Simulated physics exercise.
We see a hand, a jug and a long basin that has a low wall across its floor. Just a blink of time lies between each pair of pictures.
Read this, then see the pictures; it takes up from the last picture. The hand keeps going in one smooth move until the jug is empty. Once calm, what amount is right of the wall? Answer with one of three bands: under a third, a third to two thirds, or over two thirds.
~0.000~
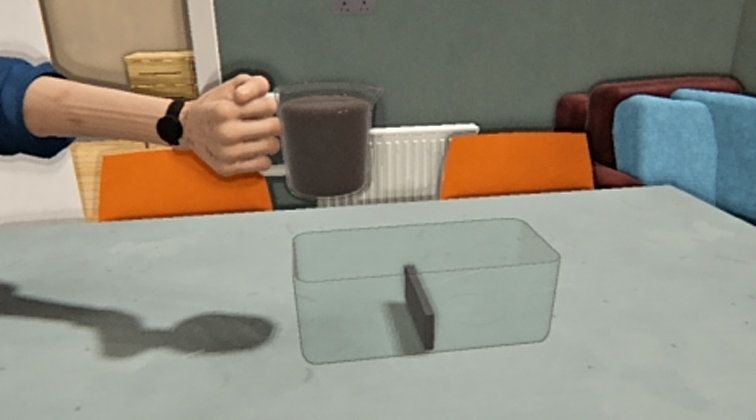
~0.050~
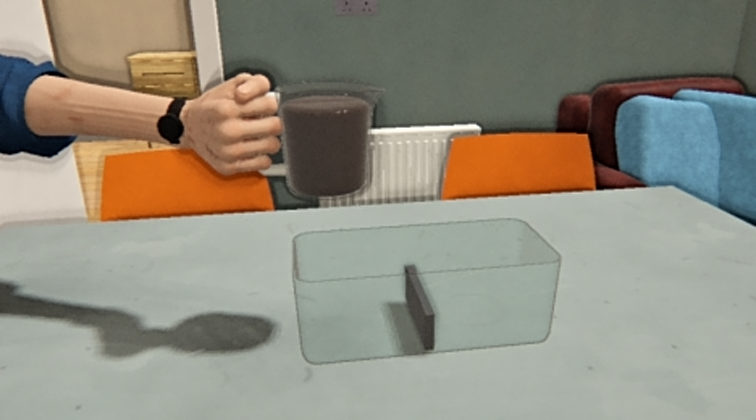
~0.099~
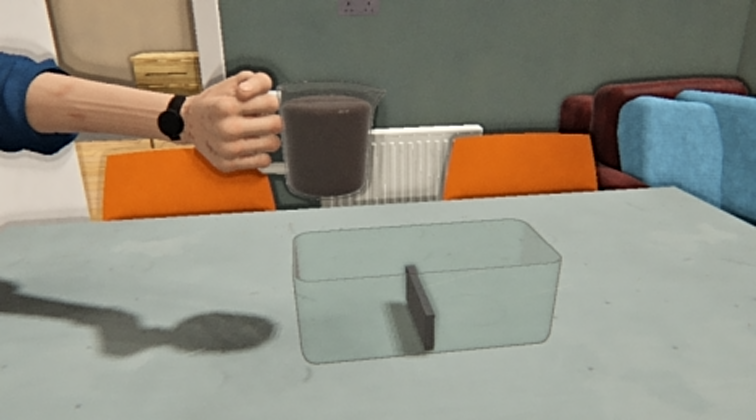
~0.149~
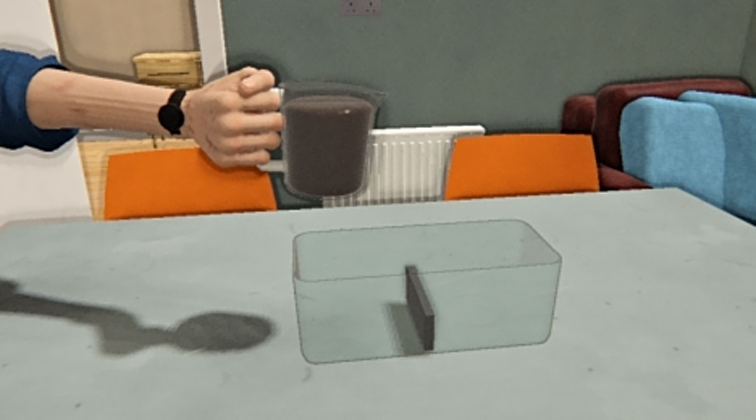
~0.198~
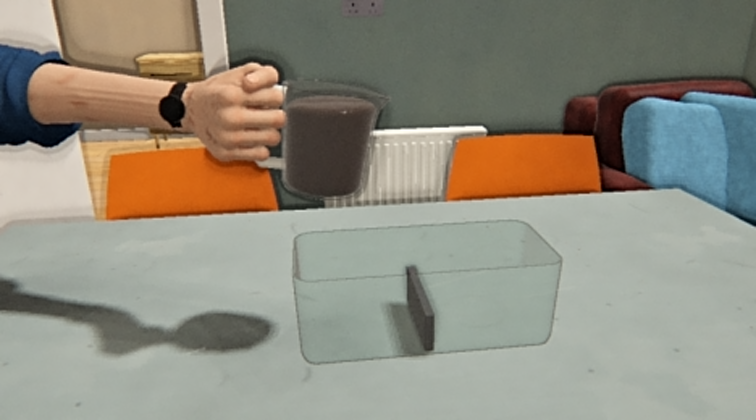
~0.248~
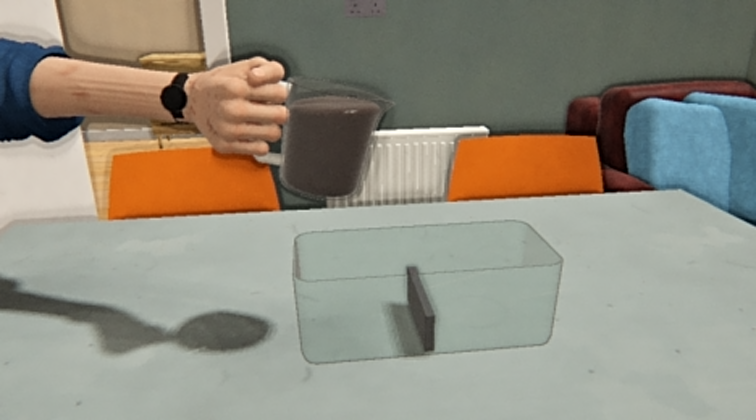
Over two thirds.
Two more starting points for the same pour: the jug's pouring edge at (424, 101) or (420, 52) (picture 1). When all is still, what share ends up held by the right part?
Close to 100 in a hundred, then close to 95 in a hundred.
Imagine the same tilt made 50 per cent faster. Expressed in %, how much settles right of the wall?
It comes to some 90 per cent.
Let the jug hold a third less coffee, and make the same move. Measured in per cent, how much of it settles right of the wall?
It comes to 80 per cent or so.
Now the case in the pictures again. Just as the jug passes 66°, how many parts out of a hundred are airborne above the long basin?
It's close to 15 %.
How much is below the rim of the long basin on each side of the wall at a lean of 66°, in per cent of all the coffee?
About 0 per cent left, 5 per cent right.
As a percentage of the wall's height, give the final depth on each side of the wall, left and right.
About 10 on the left and about 60 on the right.
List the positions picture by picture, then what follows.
The first picture shows tilt 0°; pouring edge (383, 88); surface from (280, 105) to (370, 101); the long basin's rim runs from (294, 258) to (541, 239); the wall's top is at (419, 289).
The second picture shows tilt 1°; pouring edge (384, 88); surface from (280, 104) to (370, 102).
The third picture shows tilt 2°; pouring edge (386, 90); surface from (281, 104) to (371, 102).
The fourth picture shows tilt 5°; pouring edge (388, 92); surface from (283, 104) to (373, 103).
The fifth picture shows tilt 8°; pouring edge (391, 97); surface from (285, 105) to (377, 103).
The sixth picture shows tilt 13°; pouring edge (394, 102); surface from (289, 106) to (382, 106).
Then, 0.65 s in, the tilt is 66° and 78 per cent is still to pour, 0 is left of the wall and 5 right of it.
Then, 0.94 s in, the tilt is 97° and 26 per cent is still to pour, 1 is left of the wall and 53 right of it.
Then, 1.25 s in, the tilt is 101° and 3 per cent is still to pour, 6 is left of the wall and 87 right of it.
Then, 1.58 s in, the tilt is 101° and 0 per cent is still to pour, 10 is left of the wall and 89 right of it.
Finally, 10 per cent lies left of the wall, 89 right of it and 1 outside.
